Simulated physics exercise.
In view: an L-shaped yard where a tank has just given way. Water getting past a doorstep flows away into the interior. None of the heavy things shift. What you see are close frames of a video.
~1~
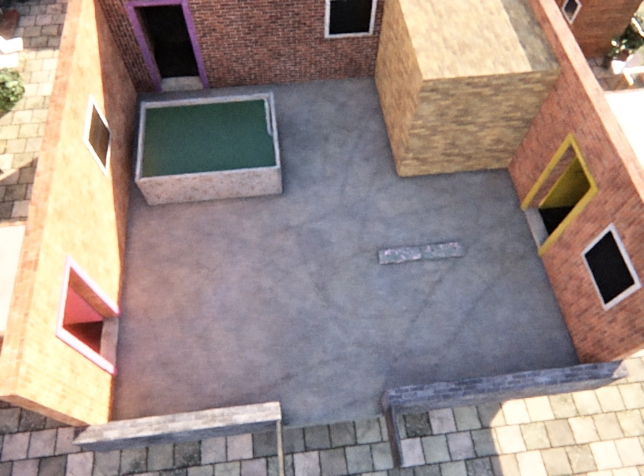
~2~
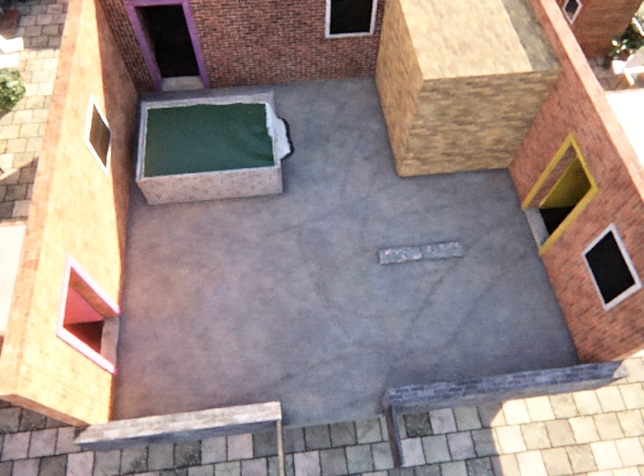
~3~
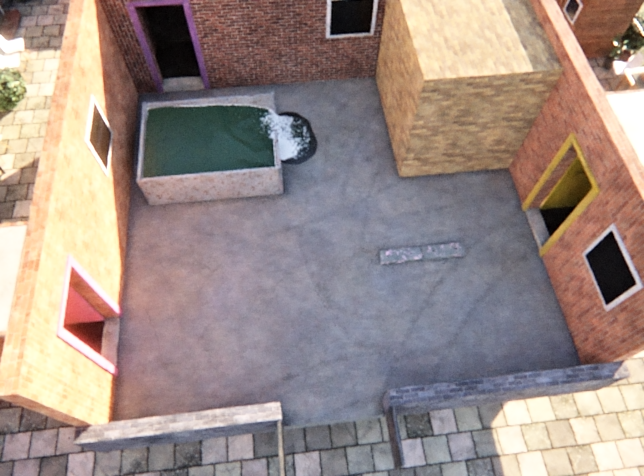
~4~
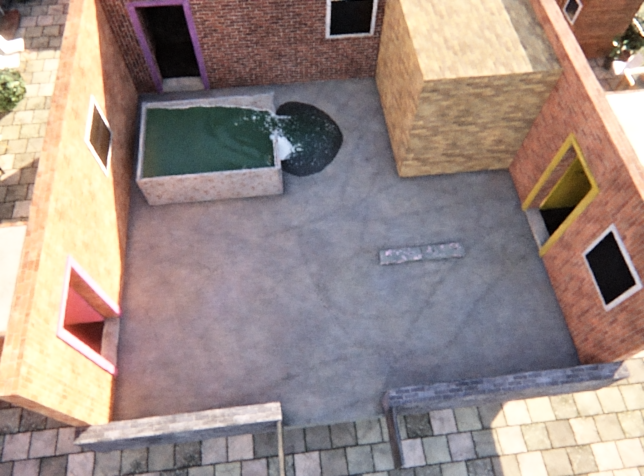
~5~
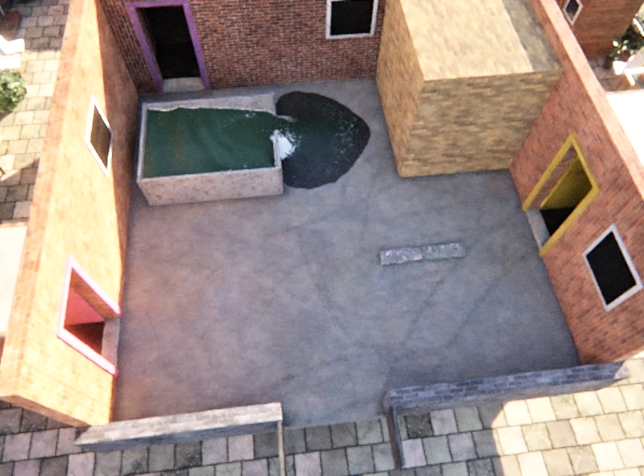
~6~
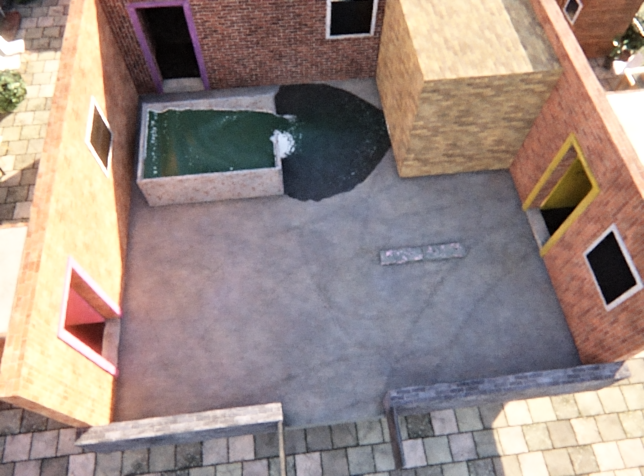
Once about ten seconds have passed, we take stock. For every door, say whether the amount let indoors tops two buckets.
The yellow door stays at two buckets or less; the purple door stays at two buckets or less; the pink door stays at two buckets or less.
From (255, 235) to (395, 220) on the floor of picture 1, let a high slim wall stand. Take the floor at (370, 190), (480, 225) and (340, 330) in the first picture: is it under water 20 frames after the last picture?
Outcome per location, in sequence: Soaking, soaking, unsoaked.
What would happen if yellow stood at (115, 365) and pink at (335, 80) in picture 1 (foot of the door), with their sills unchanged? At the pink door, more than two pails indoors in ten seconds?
Put simply, pink door spills past the mark here.
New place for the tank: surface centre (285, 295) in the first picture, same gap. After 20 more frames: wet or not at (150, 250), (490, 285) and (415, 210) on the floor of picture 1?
First one stays unwetted, next one gets inundated, last one gets inundated.
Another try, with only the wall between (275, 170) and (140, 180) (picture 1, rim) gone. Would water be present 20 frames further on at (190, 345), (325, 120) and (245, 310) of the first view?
Submerged, bone-dry, submerged.
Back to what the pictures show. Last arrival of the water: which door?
Answer is the one in pink.
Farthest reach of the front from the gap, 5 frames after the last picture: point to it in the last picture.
Approximate pixel: (434, 203).
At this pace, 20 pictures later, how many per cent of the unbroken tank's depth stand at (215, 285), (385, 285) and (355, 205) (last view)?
In order: About 0, 4 and 10 in a hundred.
A moment on, water covers 15 % of the floor; the yellow door not reached, the purple door not reached, the pink door not reached.
Next, water covers 20 % of the floor; the yellow door not reached, the purple door not reached, the pink door not reached.
Then, water covers 40 % of the floor; the yellow door wet at the sill, nothing in, the purple door not reached, the pink door not reached.
Later, water covers 75 % of the floor; the yellow door under two buckets in, the purple door wet at the sill, nothing in, the pink door not reached.
In the end, water covers 90 % of the floor; the yellow door under two buckets in, the purple door wet at the sill, nothing in, the pink door wet at the sill, nothing in.
